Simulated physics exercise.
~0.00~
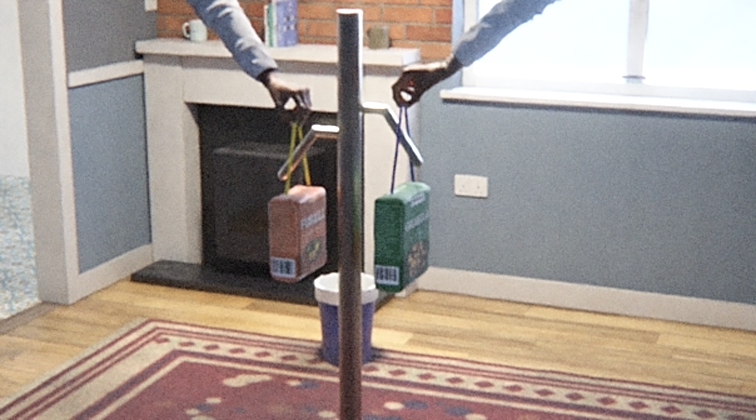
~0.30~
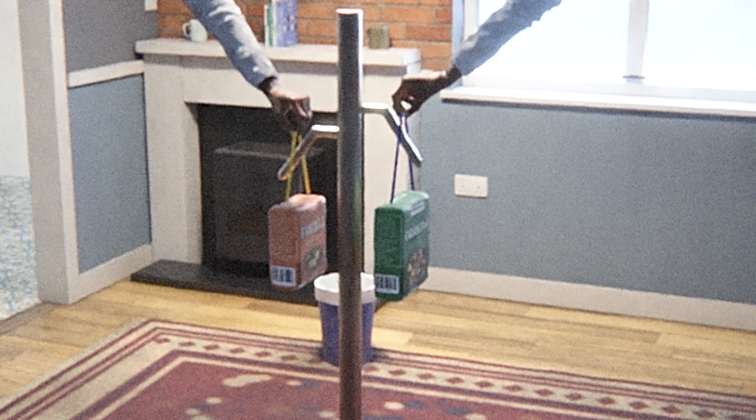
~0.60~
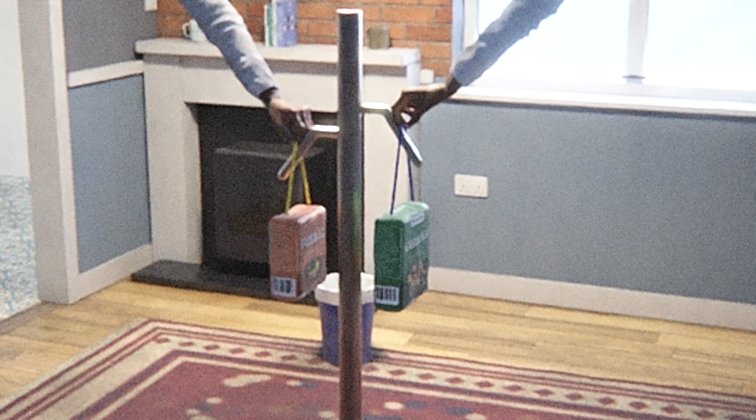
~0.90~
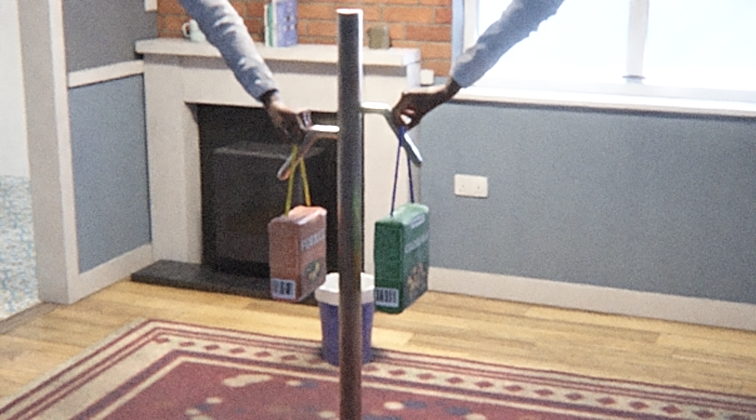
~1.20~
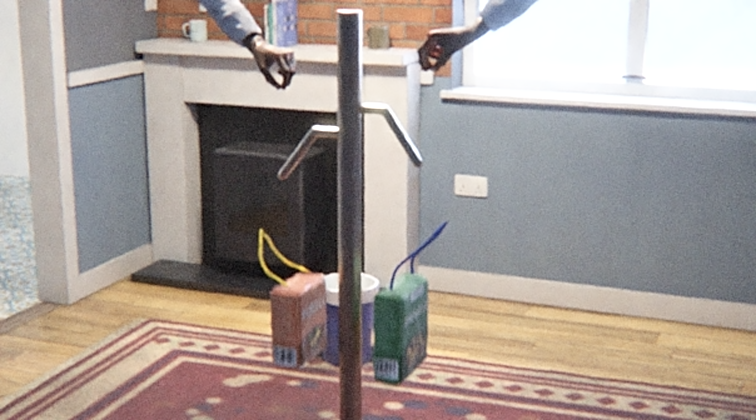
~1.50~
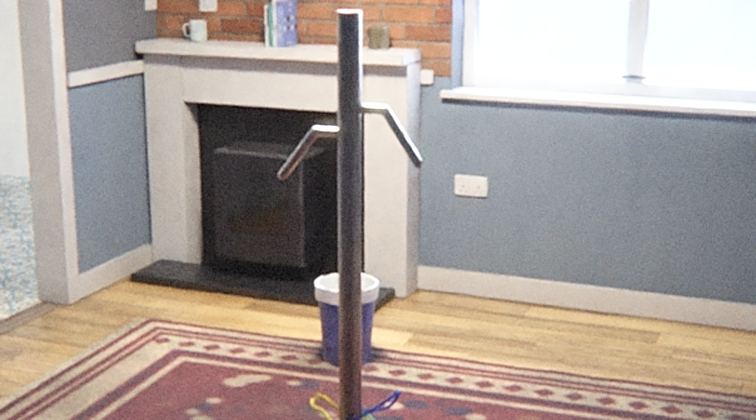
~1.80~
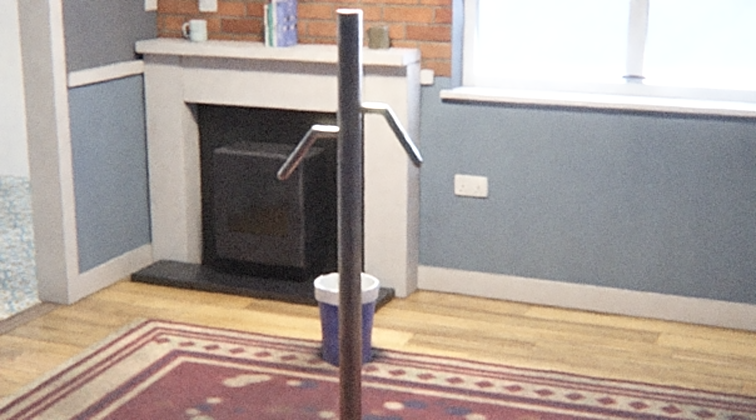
Living room with fireplace, two hands lowering orange and green packs by a pegged post, releasing them, both dropping from view.
